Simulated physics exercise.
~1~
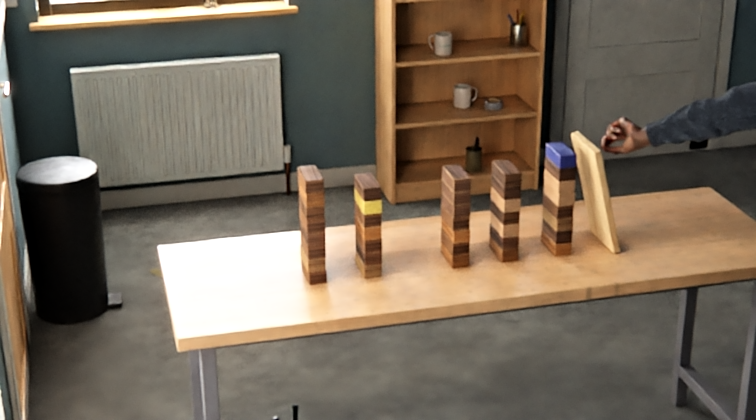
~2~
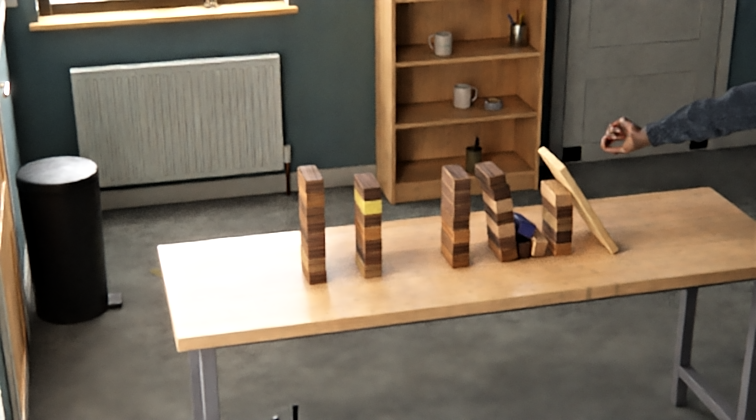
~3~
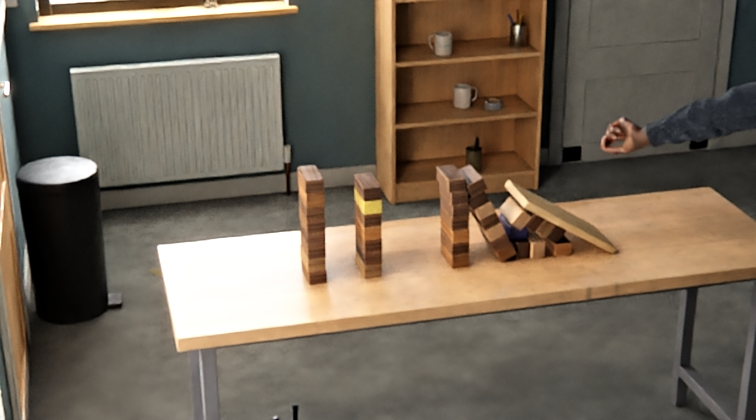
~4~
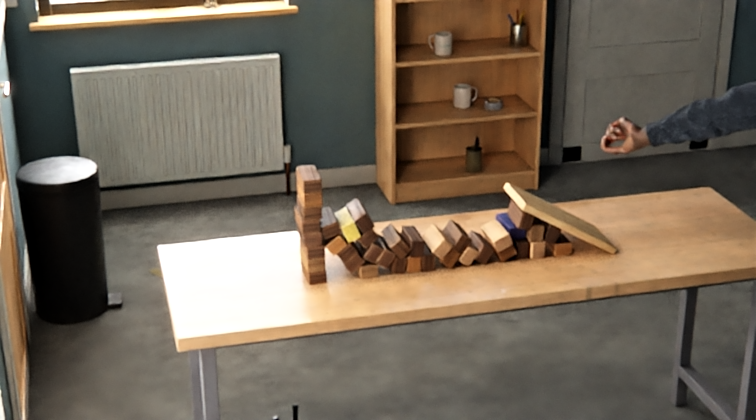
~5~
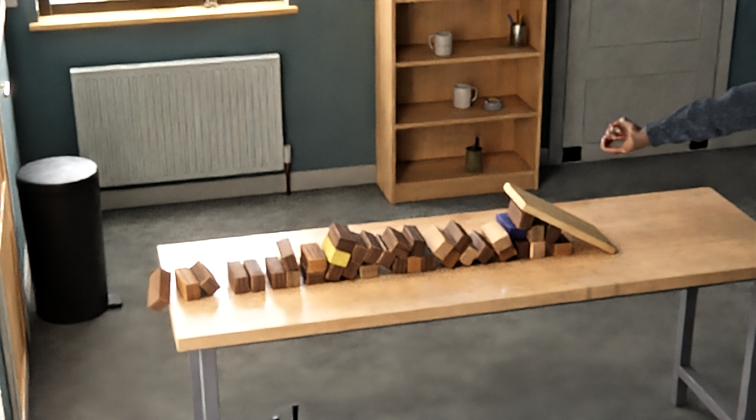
A pale wooden board stands at the right end of a row of five block stacks on a light wooden table, seen from slightly above in a room with a radiator, black bin and bookshelf. A hand at the right lets the board tip left into the nearest stack, which has a blue block on top. That stack breaks apart and knocks into the next, and the collapse runs leftward through the yellow-marked stack to the last. Blocks end strewn along the table, one at its left edge, with the board leaning on the rubble.
